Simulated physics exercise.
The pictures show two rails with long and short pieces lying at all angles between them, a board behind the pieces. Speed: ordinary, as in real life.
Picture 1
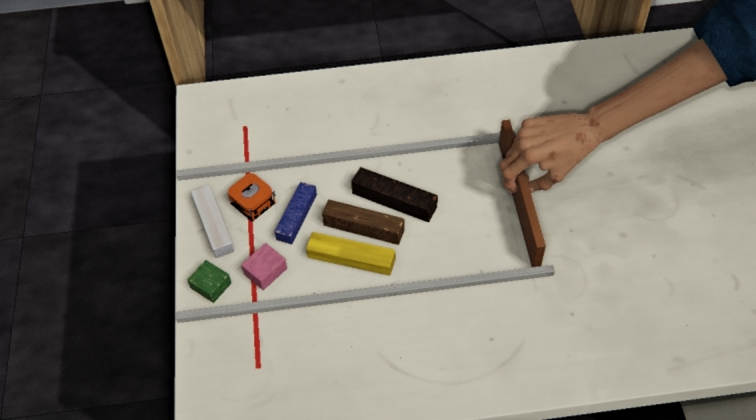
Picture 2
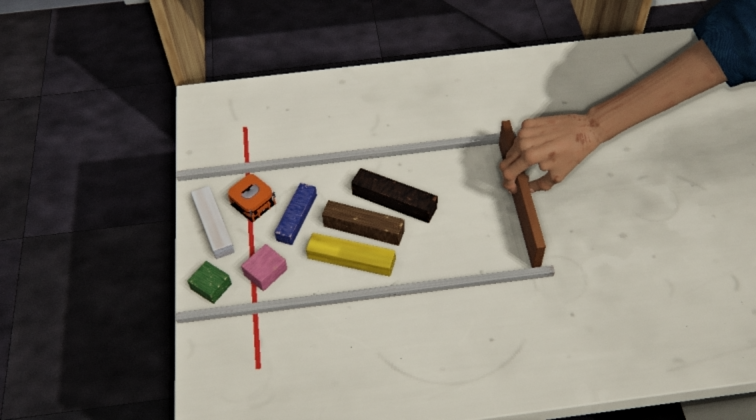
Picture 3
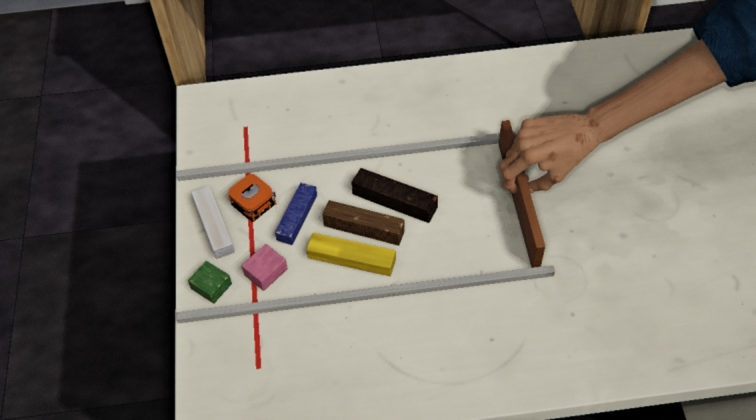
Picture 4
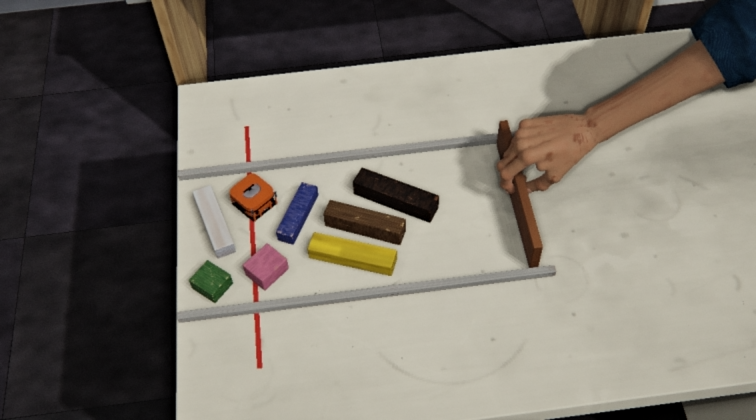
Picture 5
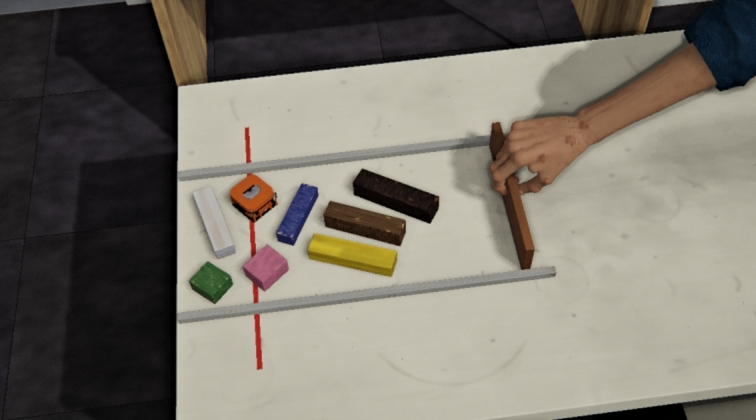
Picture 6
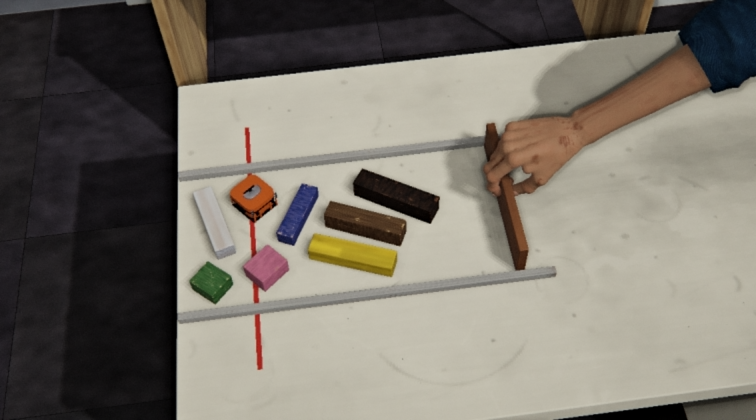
A hand slides a brown board slightly left between two rails toward still, colourful pieces.
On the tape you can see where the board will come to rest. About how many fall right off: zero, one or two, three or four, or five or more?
Lost: One or two.
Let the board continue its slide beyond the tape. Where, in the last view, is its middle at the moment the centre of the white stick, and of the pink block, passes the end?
White stick: (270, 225); pink block: (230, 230).
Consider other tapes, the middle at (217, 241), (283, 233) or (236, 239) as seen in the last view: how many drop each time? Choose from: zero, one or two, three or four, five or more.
In the order the places were given: Five or over, none at all, three to four.
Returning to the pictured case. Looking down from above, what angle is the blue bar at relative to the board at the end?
Angle: Close to 55 degrees.
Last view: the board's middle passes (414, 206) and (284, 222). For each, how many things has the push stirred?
At first I count 1, and then 8.
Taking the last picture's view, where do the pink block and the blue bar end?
Roughly (198, 290); the other one roughly (198, 211).
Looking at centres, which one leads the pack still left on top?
Going by centres, it is the orange case.
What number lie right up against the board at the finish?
It's 3 of them.
Soon after, none off yet; green block at rest near (212, 283); white stick at rest near (214, 222); orange case at rest near (254, 198).
Then, none off yet; green block at rest near (212, 283); white stick at rest near (214, 222); orange case at rest near (252, 198).
Further on, none off yet; green block moved a little near (197, 289); white stick moved a little near (196, 228); orange case moved about its own width near (219, 189).
At rest, the number that fall off is one or two; fallen, white stick and green block.
